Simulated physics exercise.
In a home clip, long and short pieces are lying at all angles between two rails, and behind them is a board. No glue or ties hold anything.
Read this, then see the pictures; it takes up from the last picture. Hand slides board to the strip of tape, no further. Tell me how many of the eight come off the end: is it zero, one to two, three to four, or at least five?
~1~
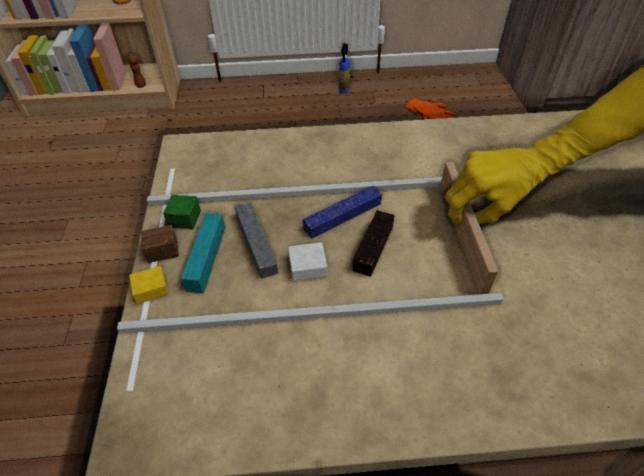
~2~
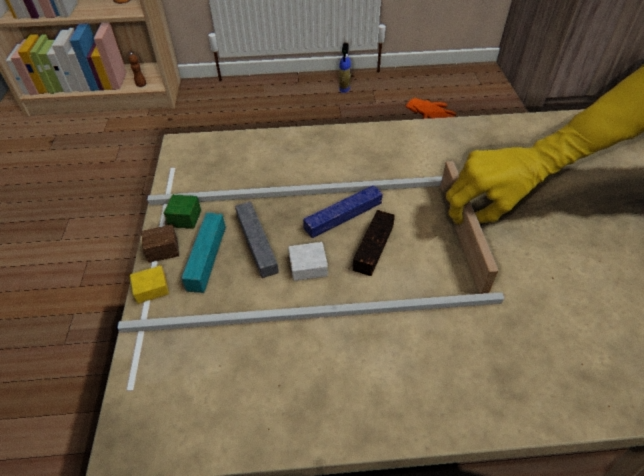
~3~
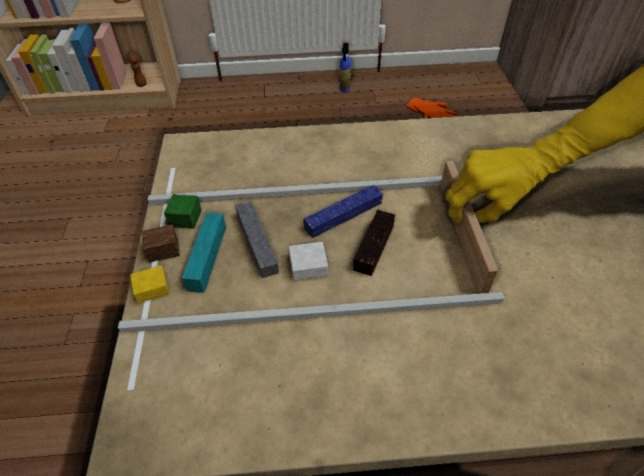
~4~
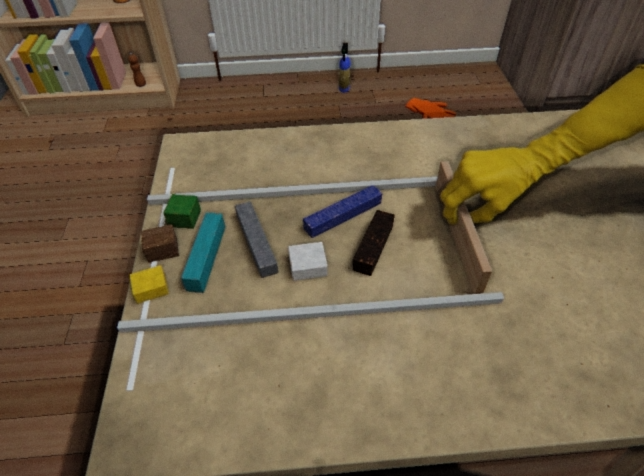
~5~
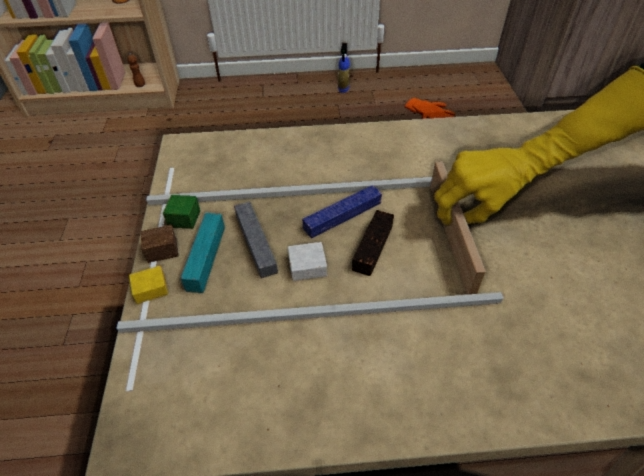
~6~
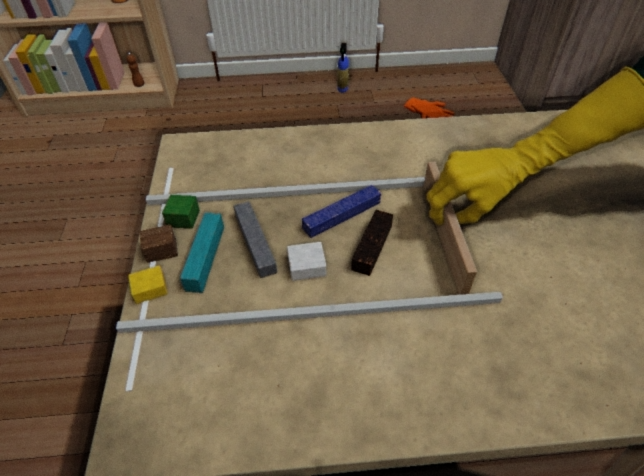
Band: Five and up.
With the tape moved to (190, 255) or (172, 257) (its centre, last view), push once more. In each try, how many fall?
Ending up on the floor: First try 4, second try 5.
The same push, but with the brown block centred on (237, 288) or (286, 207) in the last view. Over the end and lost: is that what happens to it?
Place by place, it holds on; tumbles off.
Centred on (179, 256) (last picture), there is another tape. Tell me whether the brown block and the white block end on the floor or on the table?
Brown block: Is gone, white block: Is still there.
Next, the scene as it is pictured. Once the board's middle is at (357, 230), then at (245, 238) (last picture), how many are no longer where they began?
In order, the tallies are 2 and 8.
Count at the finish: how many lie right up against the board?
The count in contact is 1.
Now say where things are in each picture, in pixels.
The first picture shows yellow block (149, 285); brown block (160, 244); green block (183, 212); board (465, 224); tape (155, 258).
The second picture shows brown block (161, 243); black bar (374, 242).
The third picture shows green block (183, 211); turquoise bar (205, 251).
The fourth picture shows yellow block (149, 284); grey bar (256, 238).
The fifth picture shows brown block (160, 244); blue bar (343, 211).
The sixth picture shows yellow block (148, 285); brown block (159, 244); green block (181, 211); board (446, 224); tape (154, 258).
Soon after, none off yet; yellow block at rest near (148, 285); brown block at rest near (159, 244); green block at rest near (181, 211).
After that, none off yet; yellow block displaced a little near (129, 287); brown block moving near (150, 242); green block moving near (177, 210).
In the end, the number that fall off is five or more; gone, blue bar, white block, grey bar, turquoise bar, green block, brown block and yellow block.
